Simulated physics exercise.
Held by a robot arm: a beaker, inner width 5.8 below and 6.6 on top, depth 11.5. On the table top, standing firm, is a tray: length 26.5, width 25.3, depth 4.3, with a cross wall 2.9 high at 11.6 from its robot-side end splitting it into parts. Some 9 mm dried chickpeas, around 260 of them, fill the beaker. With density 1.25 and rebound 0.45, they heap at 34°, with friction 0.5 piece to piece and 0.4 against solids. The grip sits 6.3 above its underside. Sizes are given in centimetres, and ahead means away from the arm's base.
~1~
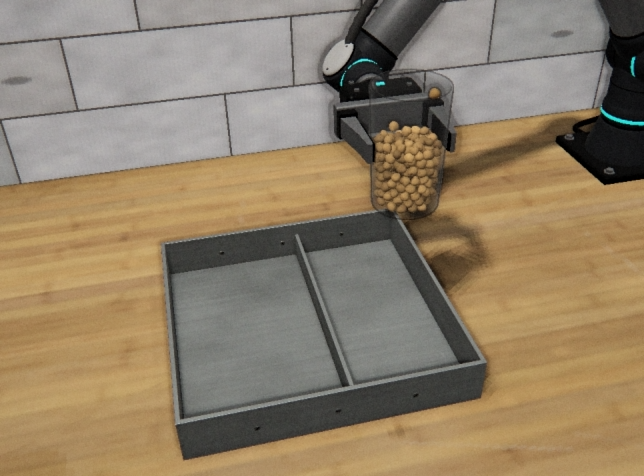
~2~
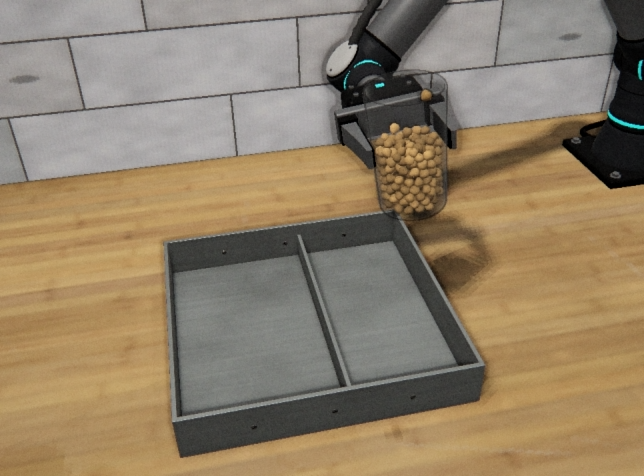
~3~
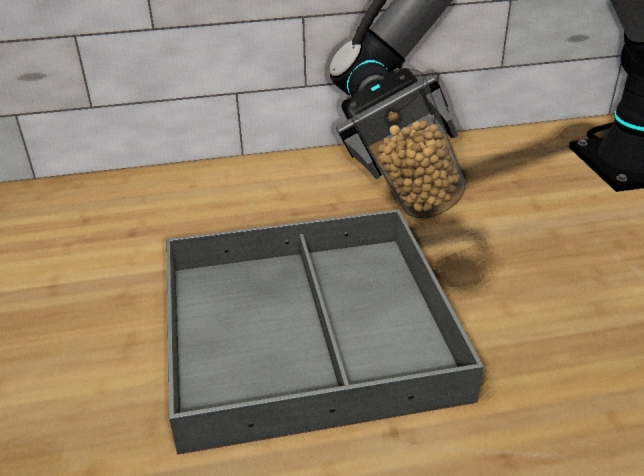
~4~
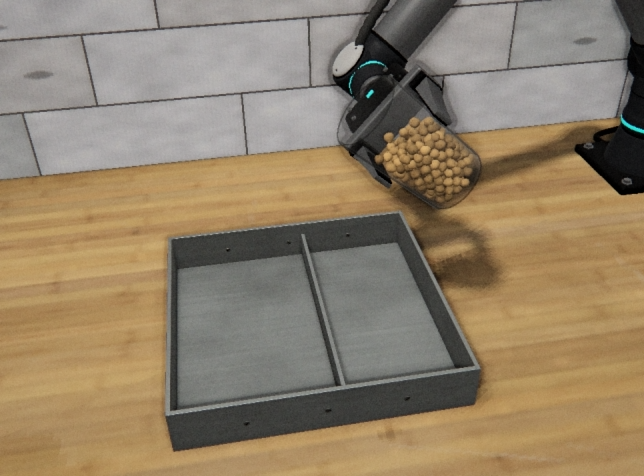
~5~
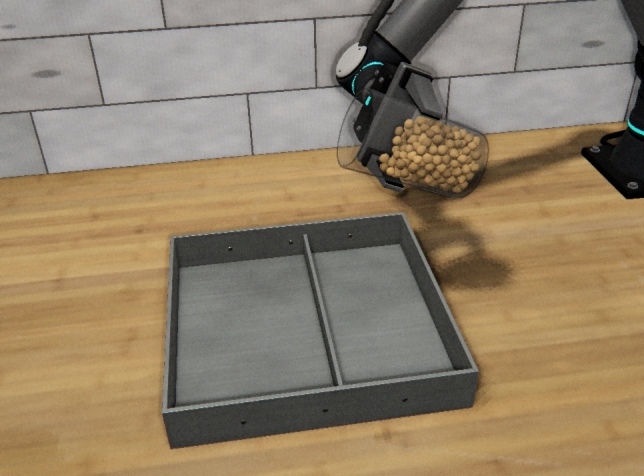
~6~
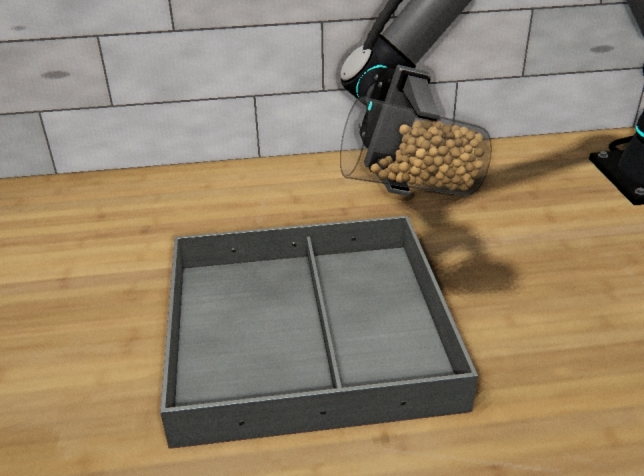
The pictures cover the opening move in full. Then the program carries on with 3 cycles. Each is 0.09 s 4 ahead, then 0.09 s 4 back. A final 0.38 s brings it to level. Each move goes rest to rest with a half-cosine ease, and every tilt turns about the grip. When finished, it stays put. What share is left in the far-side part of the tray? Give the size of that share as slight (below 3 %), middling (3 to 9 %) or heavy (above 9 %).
Heavy.
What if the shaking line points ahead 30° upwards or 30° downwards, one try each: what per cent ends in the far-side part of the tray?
I'd say close to 55 percent for the first and close to 15 percent for the second.
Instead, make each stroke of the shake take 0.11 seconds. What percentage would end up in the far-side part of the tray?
It would come to roughly 25 %.
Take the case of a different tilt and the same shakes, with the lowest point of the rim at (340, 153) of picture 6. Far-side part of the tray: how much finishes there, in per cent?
The share is about 5 percent.
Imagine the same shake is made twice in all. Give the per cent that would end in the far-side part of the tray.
About 30 per cent, then.
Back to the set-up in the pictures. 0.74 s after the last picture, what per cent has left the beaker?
I'd put it at some 40 percent.
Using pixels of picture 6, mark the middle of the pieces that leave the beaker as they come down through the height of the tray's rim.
Near (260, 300).
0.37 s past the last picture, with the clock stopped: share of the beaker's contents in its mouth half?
Around 60 in a hundred.
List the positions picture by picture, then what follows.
Beaker middle at (408, 148), level; upper third of the load around (407, 148), from x 380 to 440, top at y 95; 262 in the beaker, in the first frame.
Beaker middle at (409, 149), tilted 7° forward; upper third of the load around (411, 149), from x 380 to 440, top at y 95, in the second frame.
Beaker middle at (411, 149), tilted 25° forward; upper third of the load around (418, 149), from x 385 to 455, top at y 115, in the third frame.
Beaker middle at (413, 148), tilted 48° forward; upper third of the load around (425, 143), from x 380 to 470, top at y 120, in the fourth frame.
Beaker middle at (415, 148), tilted 66° forward; upper third of the load around (432, 137), from x 385 to 475, top at y 120, in the fifth frame.
Beaker middle at (417, 150), tilted 73° forward; upper third of the load around (437, 139), from x 375 to 480, top at y 120; 262 in the beaker, in the sixth frame.
Then, 0.37 s after the last picture, tilted 73° forward, highest piece 21 above the table; 191 in the beaker, 50 in the far-side part, 1 in the robot-side part, 20 in flight or on a rim.
Then, 0.74 s after the last picture, tilted 35° forward, highest piece 23 above the table; 154 in the beaker, 92 in the far-side part, 11 in the robot-side part, 3 on the table or floor, 2 in flight or on a rim.
Then, 1.12 s after the last picture, level, highest piece 20 above the table; 154 in the beaker, 94 in the far-side part, 11 in the robot-side part, 3 on the table or floor.
Then, 2.17 s after the last picture, level, highest piece 20 above the table; 154 in the beaker, 94 in the far-side part, 11 in the robot-side part, 3 on the table or floor.
Final count, 154 in the beaker, 94 in the far-side part, 11 in the robot-side part, 3 on the table or floor. That is 36 % in the far-side part of the tray.
